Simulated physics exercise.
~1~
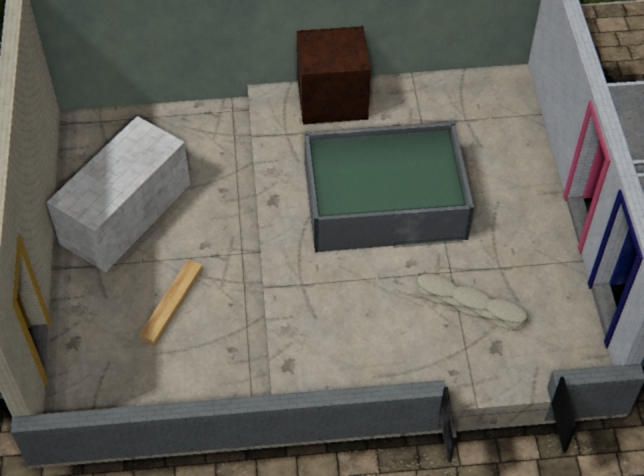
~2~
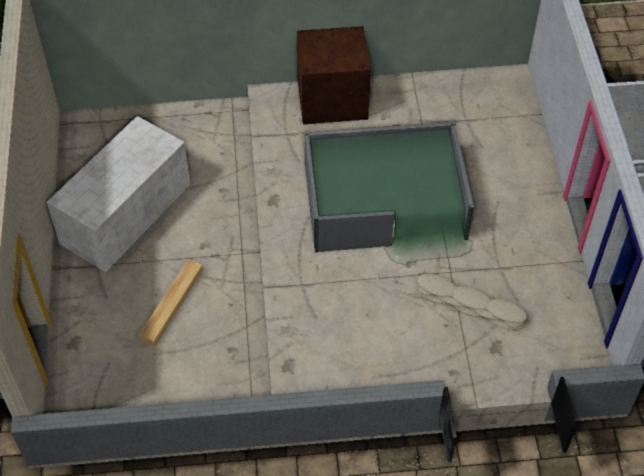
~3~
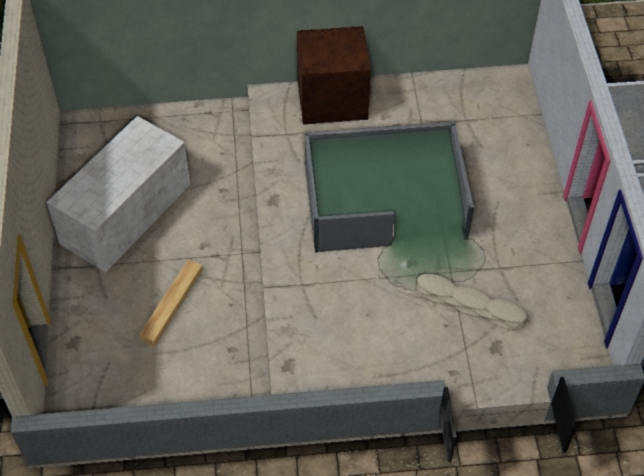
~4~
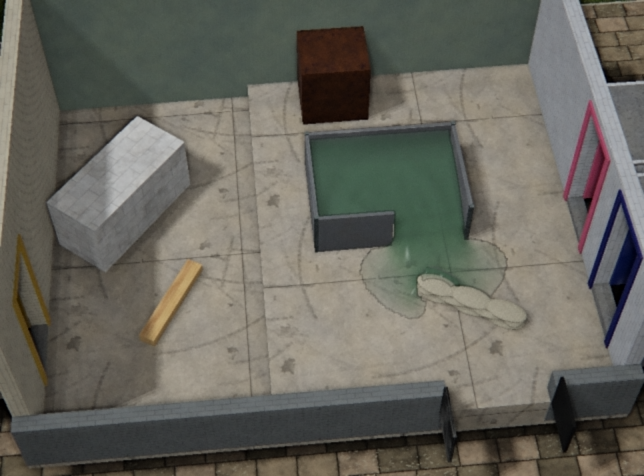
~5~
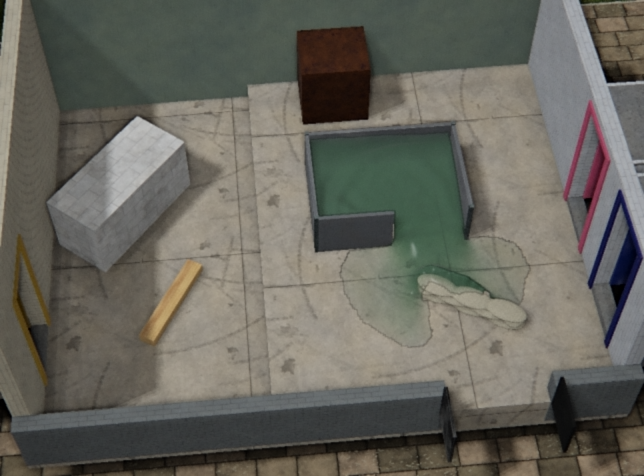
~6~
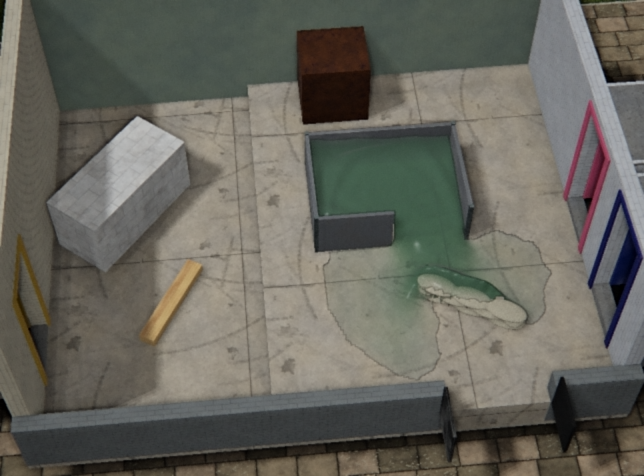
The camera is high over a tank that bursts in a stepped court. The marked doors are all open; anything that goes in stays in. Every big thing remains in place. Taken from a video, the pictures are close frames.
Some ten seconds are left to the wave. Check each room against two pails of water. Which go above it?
The yellow door goes above; the blue door goes above; the pink door stays at or below.
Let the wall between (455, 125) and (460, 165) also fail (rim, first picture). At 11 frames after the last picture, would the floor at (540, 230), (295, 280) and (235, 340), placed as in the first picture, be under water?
In turn: Wet, not flooded, clear.
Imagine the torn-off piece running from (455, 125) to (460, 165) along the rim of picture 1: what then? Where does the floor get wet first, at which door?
I'd go with the door marked pink.
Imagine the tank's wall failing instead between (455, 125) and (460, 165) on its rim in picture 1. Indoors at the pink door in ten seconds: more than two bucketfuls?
Note: Pink door admits more.
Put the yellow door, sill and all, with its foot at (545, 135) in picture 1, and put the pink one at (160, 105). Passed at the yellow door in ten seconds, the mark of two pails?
Result for yellow: It comes in under it.
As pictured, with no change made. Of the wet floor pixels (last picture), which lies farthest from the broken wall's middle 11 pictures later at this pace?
The farthest wet spot is near (108, 435).
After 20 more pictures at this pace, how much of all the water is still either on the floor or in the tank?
Roughly 90 parts in a hundred.
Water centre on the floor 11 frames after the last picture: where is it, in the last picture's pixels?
I'd put it at around (411, 254).
A moment on, water covers 20 % of the floor; the yellow door not reached, the blue door under two buckets in, the pink door not reached.
Next, water covers 35 % of the floor; the yellow door not reached, the blue door far over two buckets in, the pink door wet at the sill, nothing in.
Then, water covers 50 % of the floor; the yellow door wet at the sill, nothing in, the blue door far over two buckets in, the pink door wet at the sill, nothing in.
Later, water covers 65 % of the floor; the yellow door under two buckets in, the blue door far over two buckets in, the pink door under two buckets in.
In the end, water covers 80 % of the floor; the yellow door over two buckets in, the blue door far over two buckets in, the pink door under two buckets in.
